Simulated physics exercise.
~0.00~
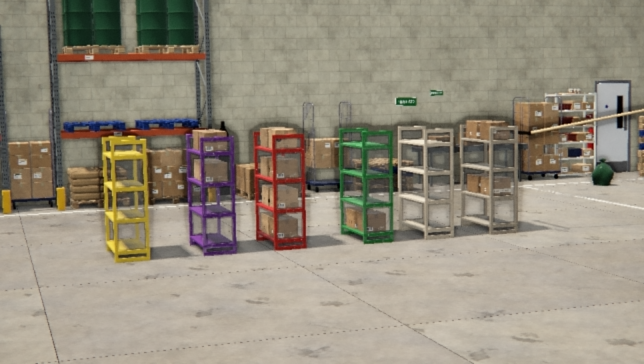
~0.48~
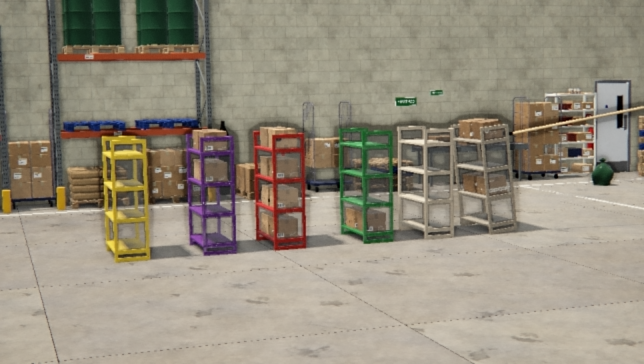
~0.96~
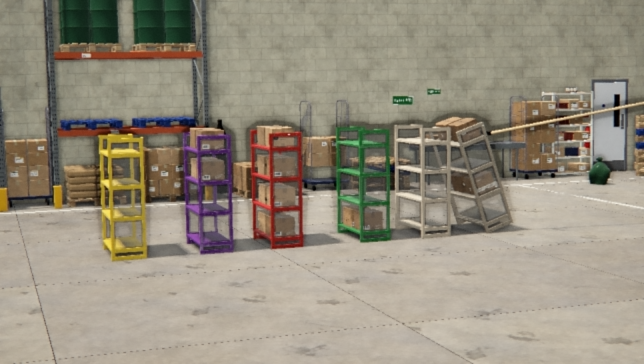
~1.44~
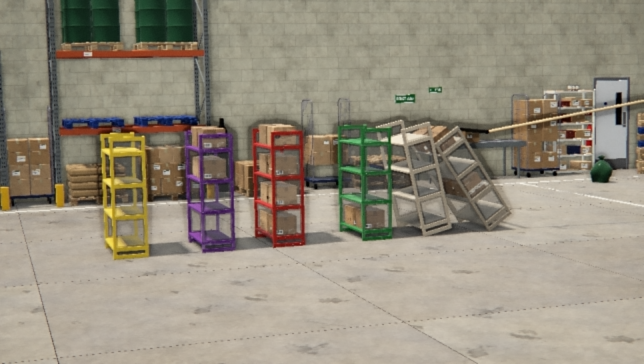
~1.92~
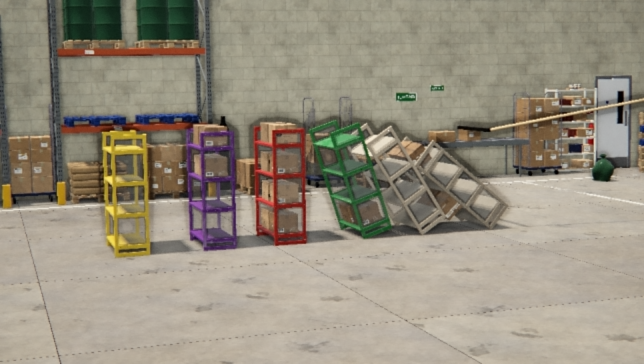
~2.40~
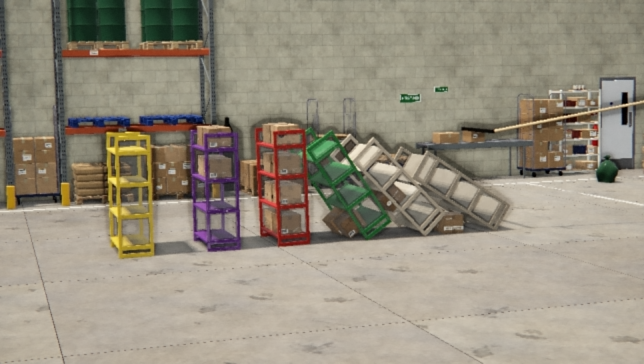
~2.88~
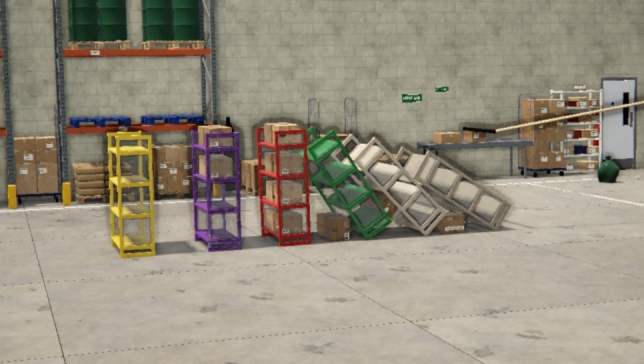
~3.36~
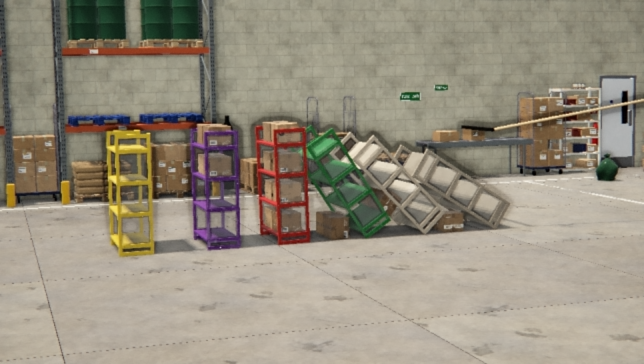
Three shelving racks toppled leftward like dominoes after a long pole pushed the far right one in a warehouse, spilling some boxes, until the green rack came to rest against the red one, which stayed upright with the purple and yellow racks.
